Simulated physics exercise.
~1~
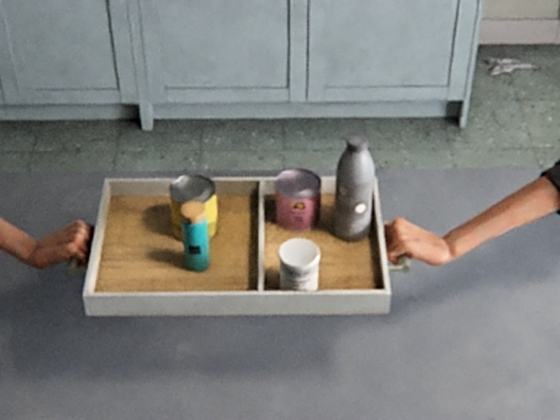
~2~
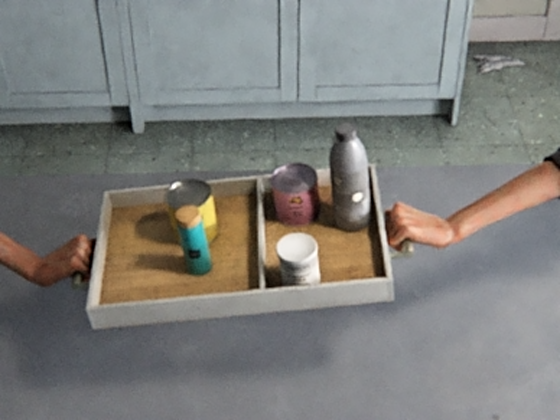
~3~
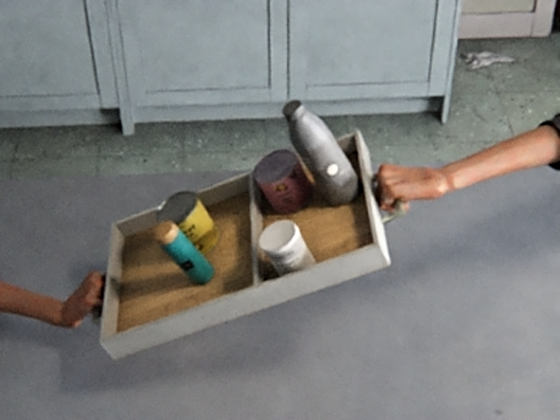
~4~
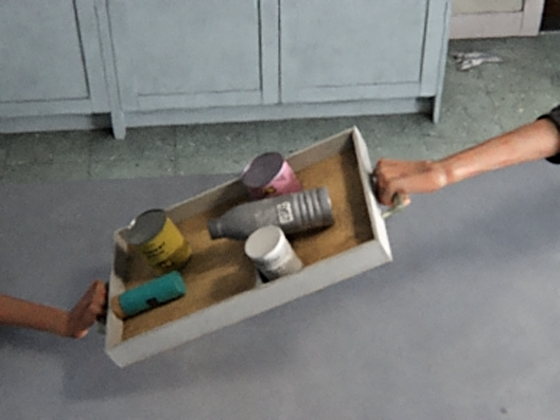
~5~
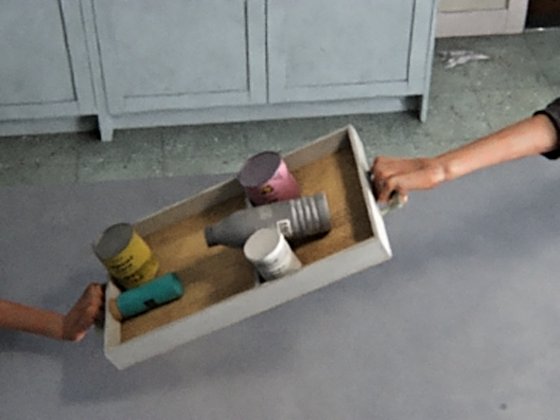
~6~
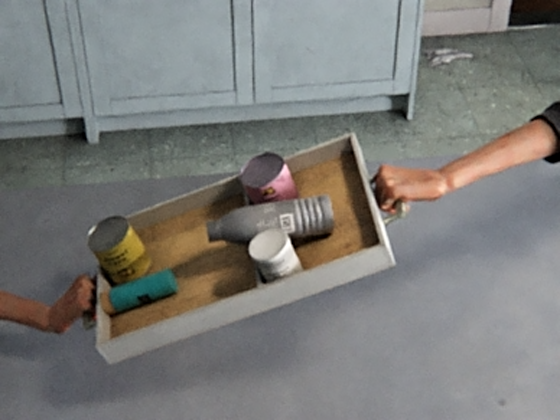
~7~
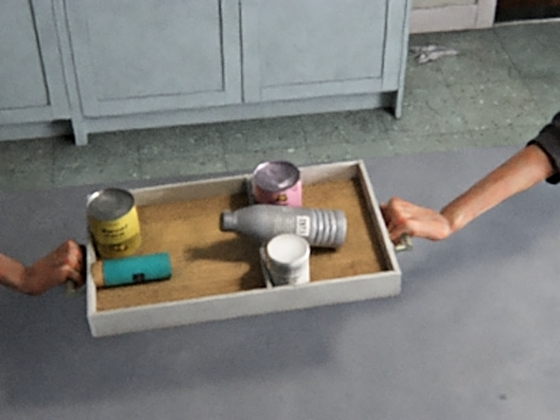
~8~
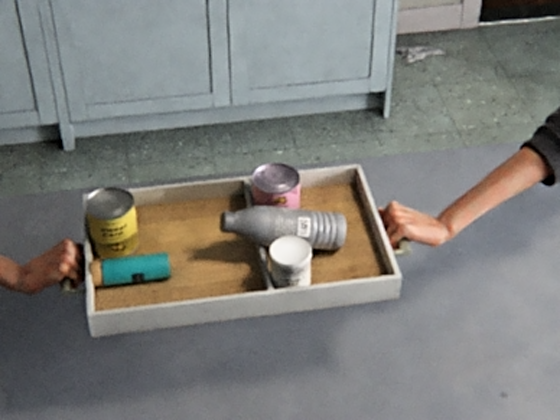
At the start, two hands hold a wooden tray level by its end handles, with a yellow tin, a turquoise shaker, a pink tin, a white tin and a grey bottle standing on it. The hands tip the tray steeply, its left edge down, and the shaker and bottle begin to lean. Both topple onto their sides, the bottle lying across the central bar, while the yellow tin slides toward the lower left end. The hands then bring the tray back nearly level. At the end, the shaker and bottle still lie on the tray, and the three tins stand upright.
